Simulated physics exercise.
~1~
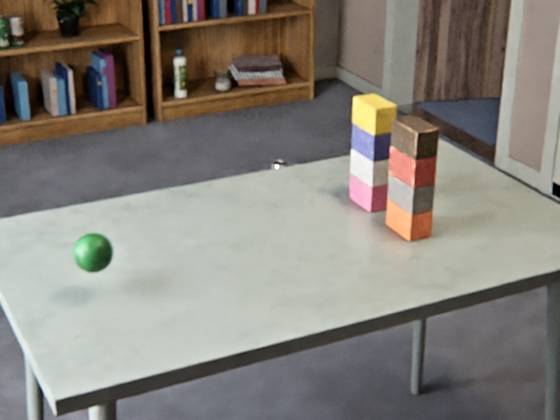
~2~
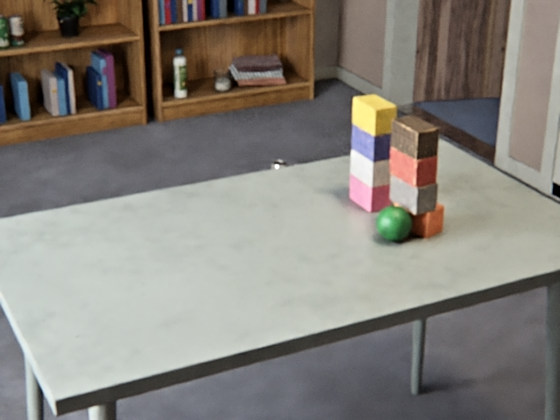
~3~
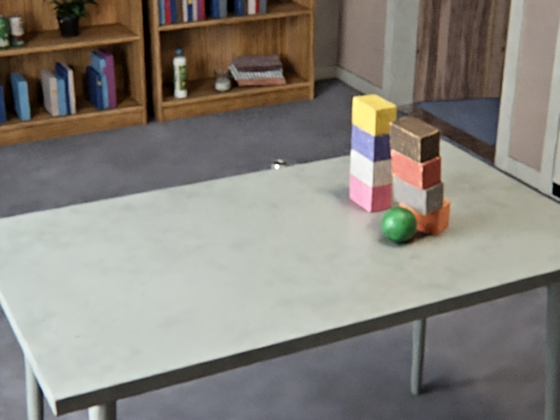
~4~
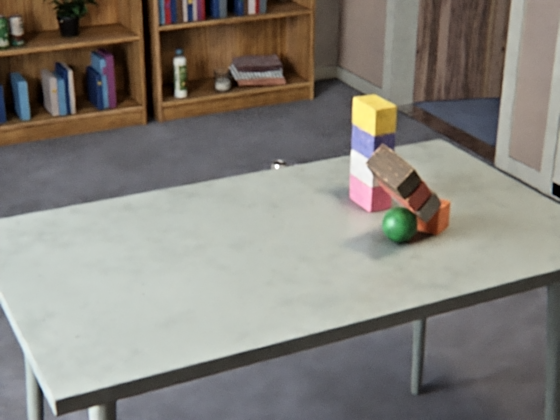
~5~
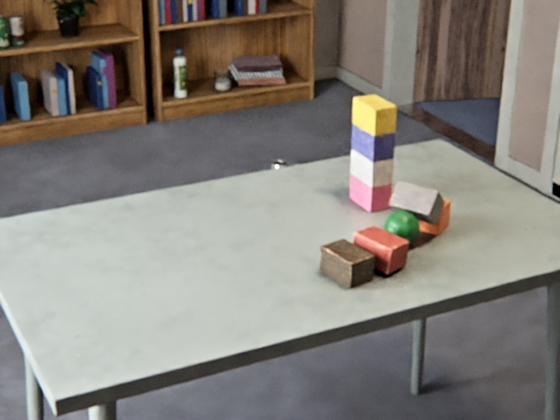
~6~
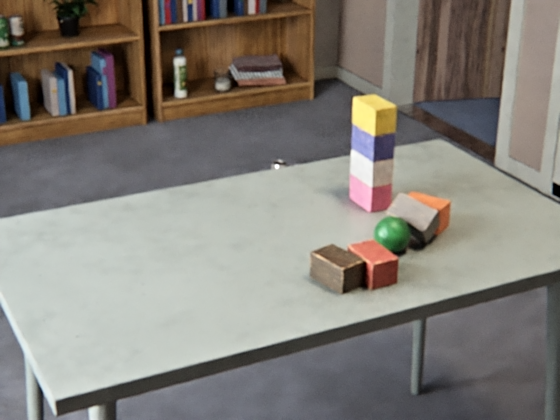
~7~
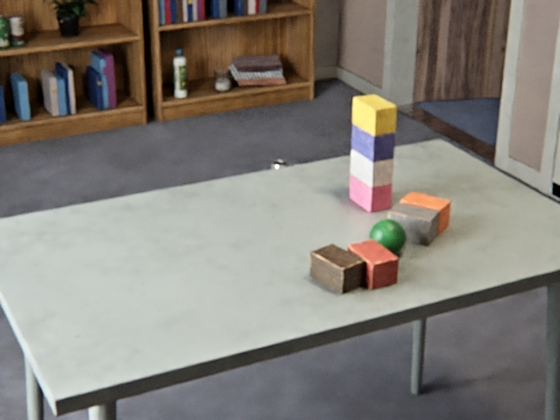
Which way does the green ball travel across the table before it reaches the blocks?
The green ball travels to the right across the table until it reaches the bottom of the front stack.
A green ball strikes the front block stack, which topples while the yellow-topped stack stays standing.
